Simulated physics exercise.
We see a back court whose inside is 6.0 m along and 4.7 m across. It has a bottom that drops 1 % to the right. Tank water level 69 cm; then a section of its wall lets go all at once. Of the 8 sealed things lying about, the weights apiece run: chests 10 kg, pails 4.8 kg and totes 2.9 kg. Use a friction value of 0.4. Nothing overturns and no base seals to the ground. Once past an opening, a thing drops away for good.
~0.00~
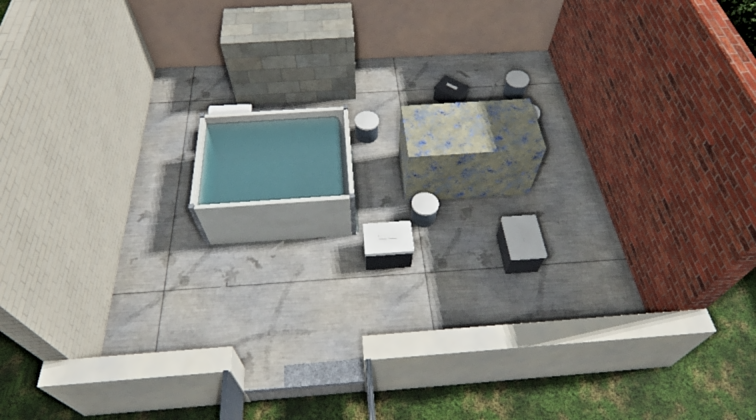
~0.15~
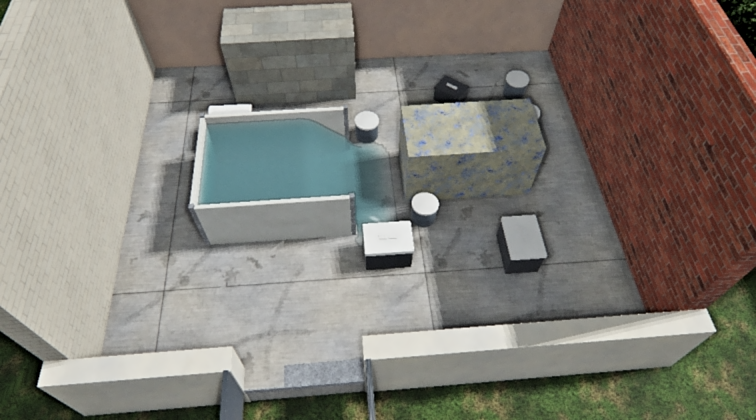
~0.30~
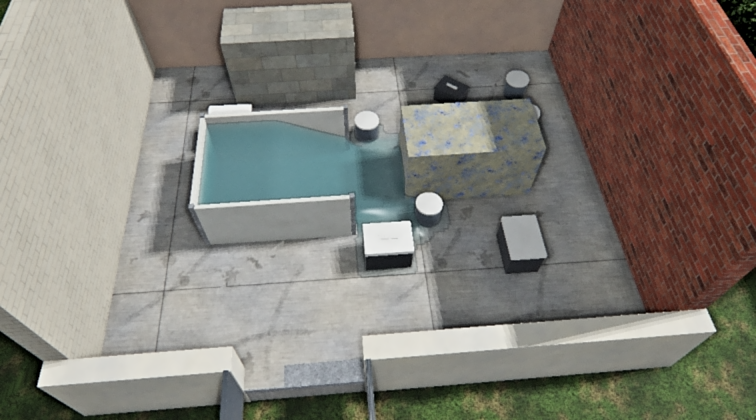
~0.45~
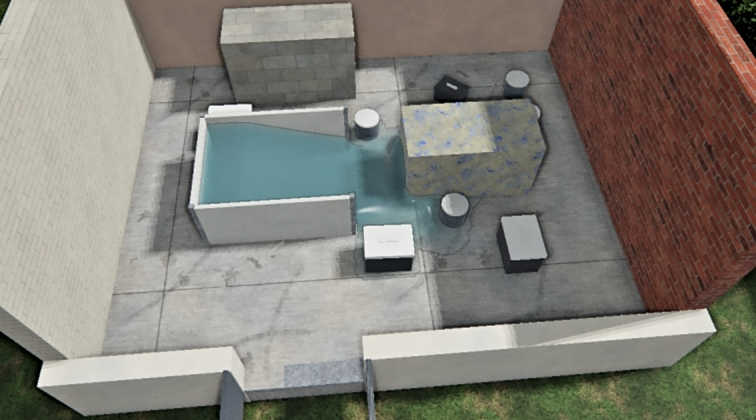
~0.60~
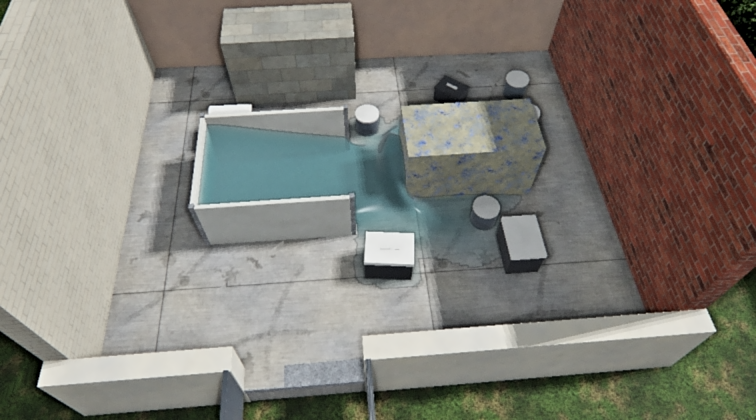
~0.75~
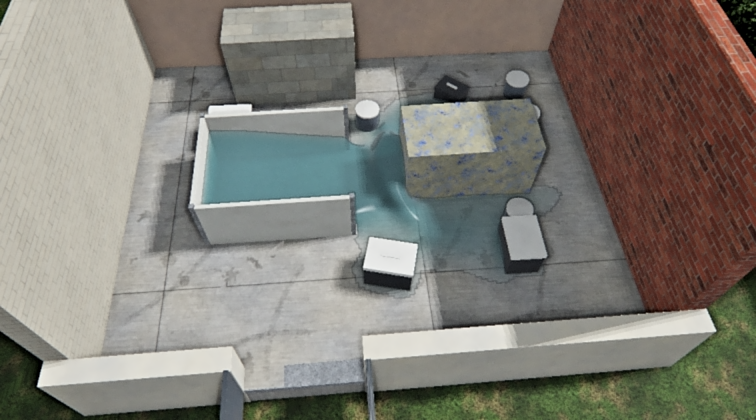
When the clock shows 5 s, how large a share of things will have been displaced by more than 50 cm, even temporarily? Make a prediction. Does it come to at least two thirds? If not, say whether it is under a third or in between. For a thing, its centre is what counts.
The way it's going, it will be the top band.
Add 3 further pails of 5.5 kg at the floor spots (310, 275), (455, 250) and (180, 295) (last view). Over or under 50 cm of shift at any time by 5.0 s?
Note, in sequence: Under threshold; over threshold; under threshold.
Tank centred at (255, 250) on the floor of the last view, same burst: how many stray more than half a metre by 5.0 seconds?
Count: 7.
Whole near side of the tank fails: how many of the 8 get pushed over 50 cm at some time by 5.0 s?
So the tally would be 0.
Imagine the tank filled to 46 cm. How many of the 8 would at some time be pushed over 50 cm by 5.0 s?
Result: 6.
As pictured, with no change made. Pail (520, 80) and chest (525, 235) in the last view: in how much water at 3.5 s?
About 7 and 12 cm.
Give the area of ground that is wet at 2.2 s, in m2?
Close to 16 m2, I'd say.
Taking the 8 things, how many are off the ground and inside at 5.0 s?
Count at that moment: 4.
After 1.1 s 3 of 8 are over 50 cm from their spots; 0 afloat.
After 2.2 s 6 of 8 are over 50 cm from their spots; 2 afloat.
After 3.5 s 6 of 8 are over 50 cm from their spots; 4 afloat.
After 5.0 s 5 of 8 are over 50 cm from their spots, and 7 have been at some point; 4 afloat.
